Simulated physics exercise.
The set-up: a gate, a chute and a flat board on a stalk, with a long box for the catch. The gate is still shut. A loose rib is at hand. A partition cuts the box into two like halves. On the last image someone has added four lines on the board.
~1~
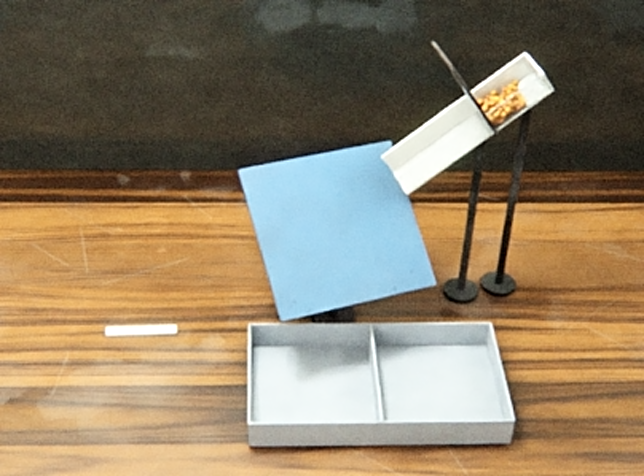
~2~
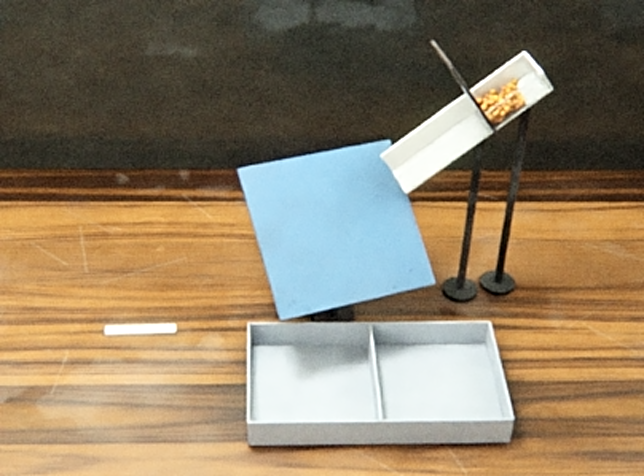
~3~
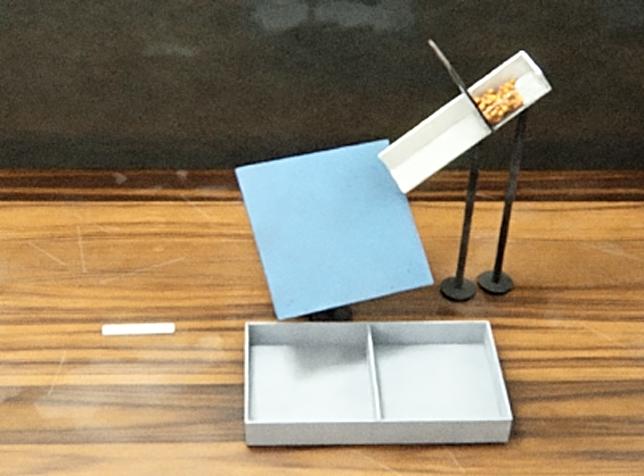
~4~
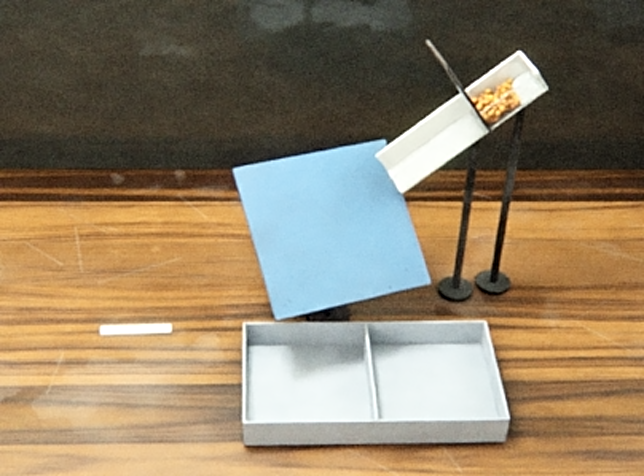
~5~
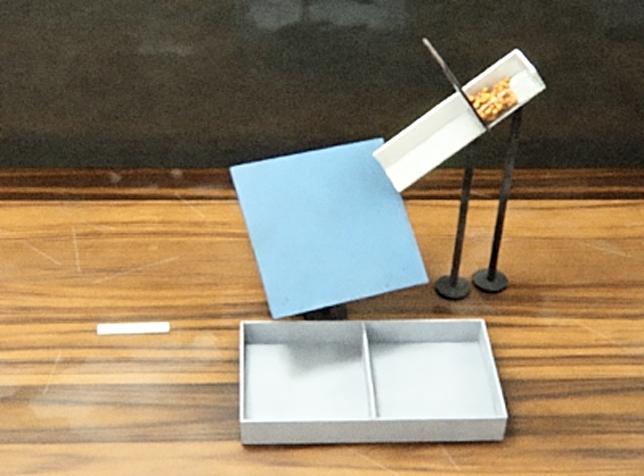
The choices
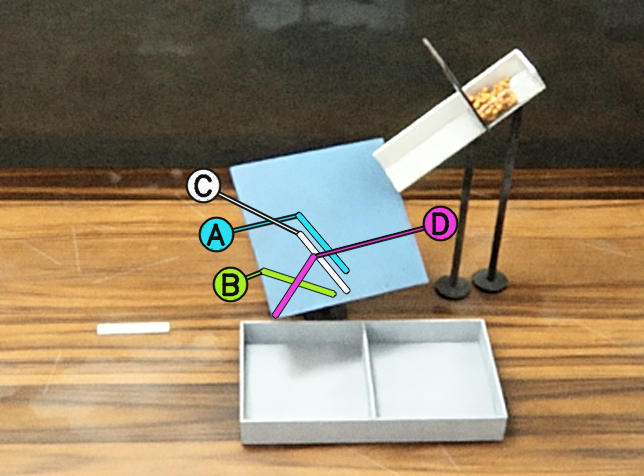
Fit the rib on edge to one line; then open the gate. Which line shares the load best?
Best: B.
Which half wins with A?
The right half.
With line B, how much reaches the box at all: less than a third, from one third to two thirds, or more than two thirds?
More than two thirds.
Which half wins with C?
The right half.
On the marked copy, line A from (298, 215) to (346, 270); line B from (263, 271) to (333, 293); line C from (300, 234) to (346, 290); line D from (313, 256) to (275, 315).
Choosing A, of what is caught, just a few in the left half, almost all in the right.
Choosing B, of what is caught, roughly half in the left half, roughly half in the right.
Choosing C, of what is caught, about a tenth in the left half, almost all in the right.
Choosing D, of what is caught, the larger part in the left half, about a tenth in the right.
